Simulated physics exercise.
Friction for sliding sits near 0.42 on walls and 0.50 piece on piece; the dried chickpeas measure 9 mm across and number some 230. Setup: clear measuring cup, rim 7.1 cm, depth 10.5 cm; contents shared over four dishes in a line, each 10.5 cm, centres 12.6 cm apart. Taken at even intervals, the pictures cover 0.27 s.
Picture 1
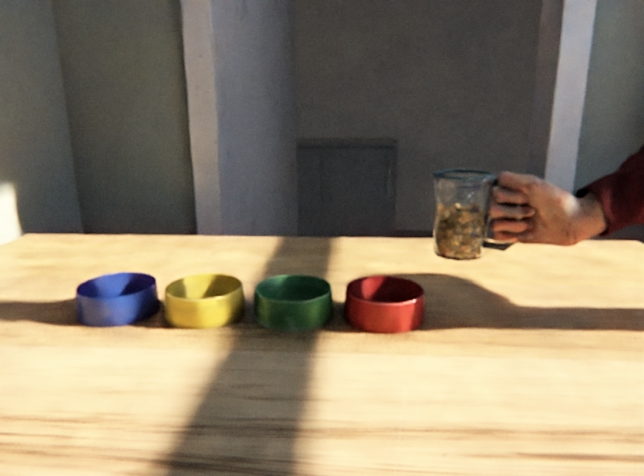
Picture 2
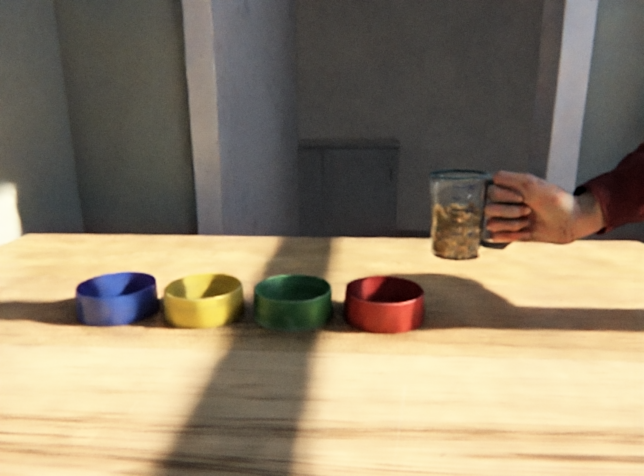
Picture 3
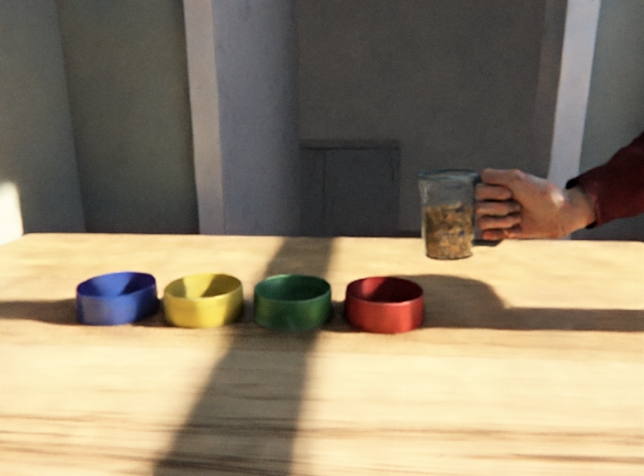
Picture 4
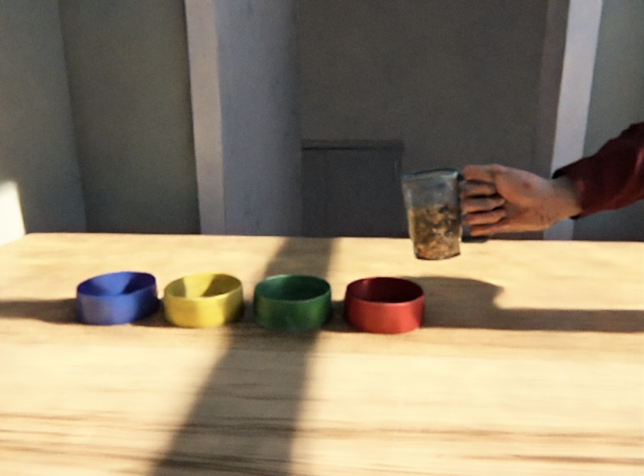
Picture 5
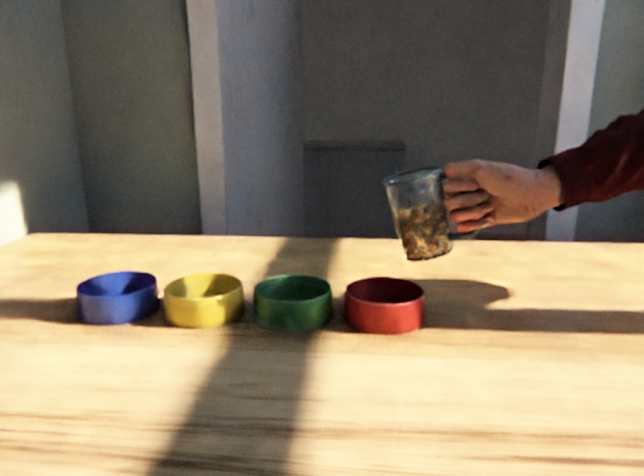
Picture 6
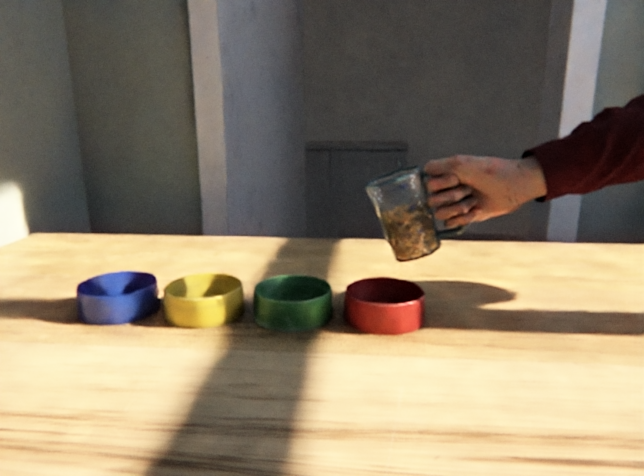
A clear measuring cup of dried chickpeas, gripped by a hand in a dark red sleeve, moved left above a wooden table and gradually tilted leftward near four still dishes, blue, yellow, green and red.
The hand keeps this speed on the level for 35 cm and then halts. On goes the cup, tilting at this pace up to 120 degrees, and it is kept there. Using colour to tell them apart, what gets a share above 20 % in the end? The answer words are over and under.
Red: Under. Blue: Over. Green: Under. Yellow: Under. Counter: Over.
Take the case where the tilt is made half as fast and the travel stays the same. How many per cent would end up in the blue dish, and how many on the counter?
Shares - blue: 40, counter: 60.
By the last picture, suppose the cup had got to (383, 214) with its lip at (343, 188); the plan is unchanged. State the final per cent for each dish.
Dish by dish: Red 0 percent, blue 40 percent, green 0 percent, yellow 10 percent.
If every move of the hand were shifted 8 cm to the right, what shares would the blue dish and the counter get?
In that case blue 0, counter 0.
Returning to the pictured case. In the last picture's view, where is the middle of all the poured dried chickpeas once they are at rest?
Close to pixel (144, 303).
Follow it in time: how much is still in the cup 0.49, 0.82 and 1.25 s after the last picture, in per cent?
In turn: 100 %, 100 %, 15 %.
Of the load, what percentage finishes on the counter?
About 50 percent.
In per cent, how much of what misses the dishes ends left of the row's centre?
Share: About 100 in a hundred.
Then, 0.49 s after the last picture, tilt 67 degrees; cup holds 100 %.
Then, 0.82 s after the last picture, tilt 99 degrees; cup holds 100 %.
Then, 1.25 s after the last picture, tilt 120 degrees; cup holds 15 %, blue 45 %, yellow 5 %.
In the end, red 0 %, blue 50 %, green 0 %, yellow 0 %, counter 50 %.
